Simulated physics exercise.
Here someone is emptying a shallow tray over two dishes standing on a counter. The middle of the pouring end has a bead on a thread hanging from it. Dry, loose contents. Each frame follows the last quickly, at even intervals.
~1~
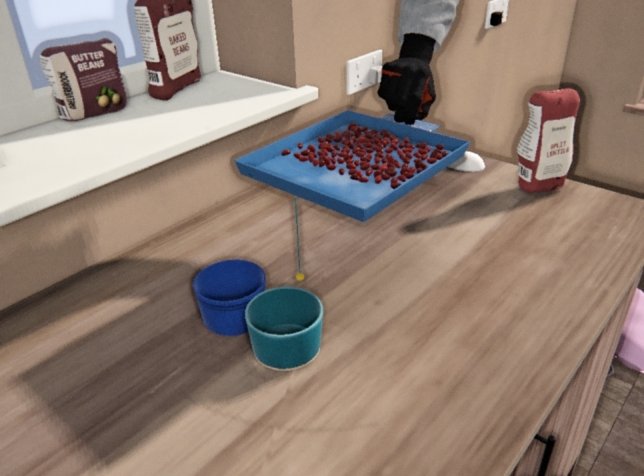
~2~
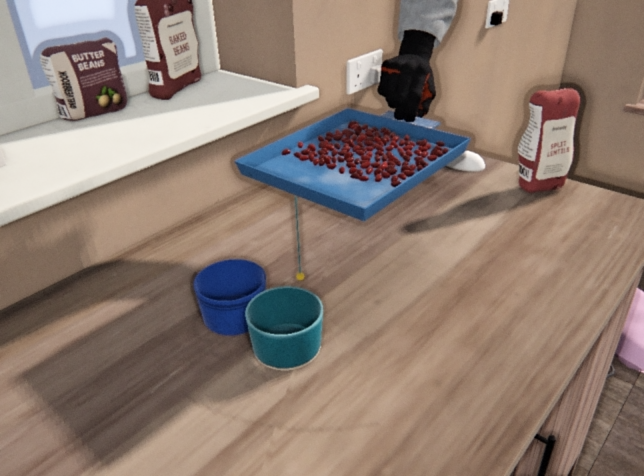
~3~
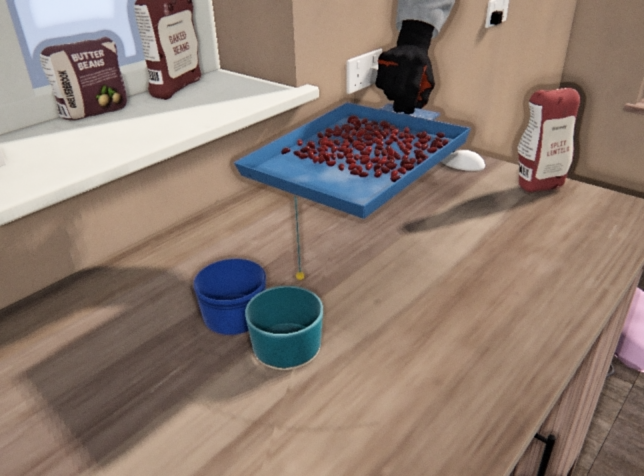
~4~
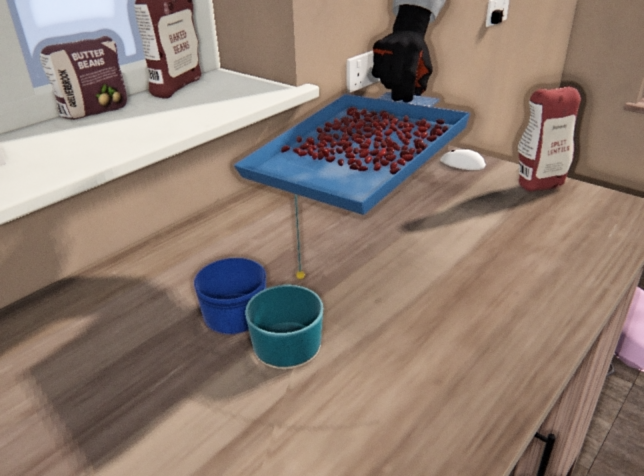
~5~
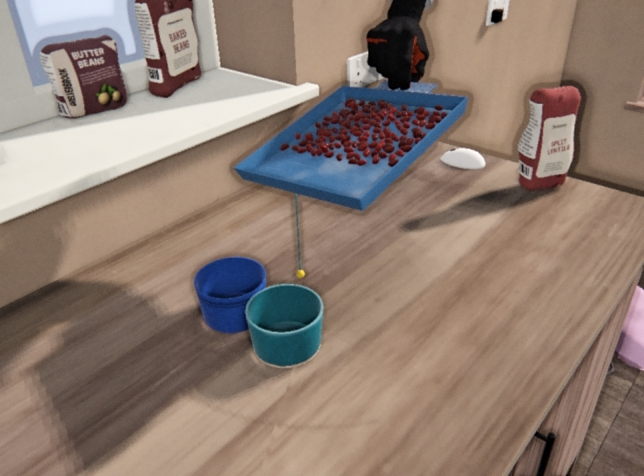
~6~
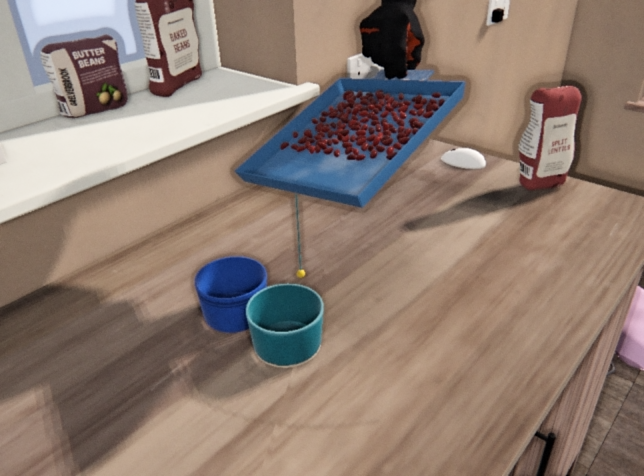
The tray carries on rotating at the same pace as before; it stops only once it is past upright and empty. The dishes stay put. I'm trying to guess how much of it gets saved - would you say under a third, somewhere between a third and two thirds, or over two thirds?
A third to two thirds.
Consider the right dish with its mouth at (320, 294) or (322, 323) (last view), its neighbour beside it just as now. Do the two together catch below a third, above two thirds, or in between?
In order: More than two thirds, then under a third.
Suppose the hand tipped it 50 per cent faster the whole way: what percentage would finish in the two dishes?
Something like 60 percent, give or take.
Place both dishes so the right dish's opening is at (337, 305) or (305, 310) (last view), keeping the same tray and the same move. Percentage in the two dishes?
First position: Some 40 %; second position: Some 50 %.
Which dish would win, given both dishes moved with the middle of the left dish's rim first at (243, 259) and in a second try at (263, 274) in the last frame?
With the first placement it's the one to the left, with the second it's the one to the left.
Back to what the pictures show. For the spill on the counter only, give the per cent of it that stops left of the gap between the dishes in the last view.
I'd put it at close to 50 per cent.
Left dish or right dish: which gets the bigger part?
The answer is the one at left.
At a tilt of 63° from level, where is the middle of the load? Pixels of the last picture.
(272, 167).
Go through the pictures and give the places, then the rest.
In the first frame, corners of the pouring end (240, 160) and (364, 206), level; middle of the load (363, 152), kidney beans; left dish (205, 312); right dish (258, 346); bead on its thread (300, 277).
In the second frame, corners of the pouring end (240, 160) and (364, 206), level; middle of the load (364, 151).
In the third frame, corners of the pouring end (239, 162) and (363, 203), tipped barely, lowest at the left corner; middle of the load (363, 146).
In the fourth frame, corners of the pouring end (239, 164) and (361, 200), tipped a little, lowest at the left corner; middle of the load (362, 138).
In the fifth frame, corners of the pouring end (238, 166) and (359, 196), tipped a little, lowest at the left corner; middle of the load (361, 131).
In the sixth frame, corners of the pouring end (239, 169) and (357, 193), tipped clearly, lowest at the left corner; middle of the load (358, 124); left dish (206, 309); right dish (259, 343).
Just after the last frame, tray tipped steeply; almost all on the tray; about a tenth in the air.
A moment on, tray tipped past a quarter turn; roughly a quarter on the tray; just a few in the right dish; roughly a quarter in the left dish; roughly a quarter outside both; roughly a quarter in the air.
Further on, tray tipped past a quarter turn; just a few in the right dish; roughly half in the left dish; roughly half outside both; just a few in the air.
When it is over, tray tipped past a quarter turn; just a few in the right dish; roughly half in the left dish; roughly half outside both; just a few in the air.
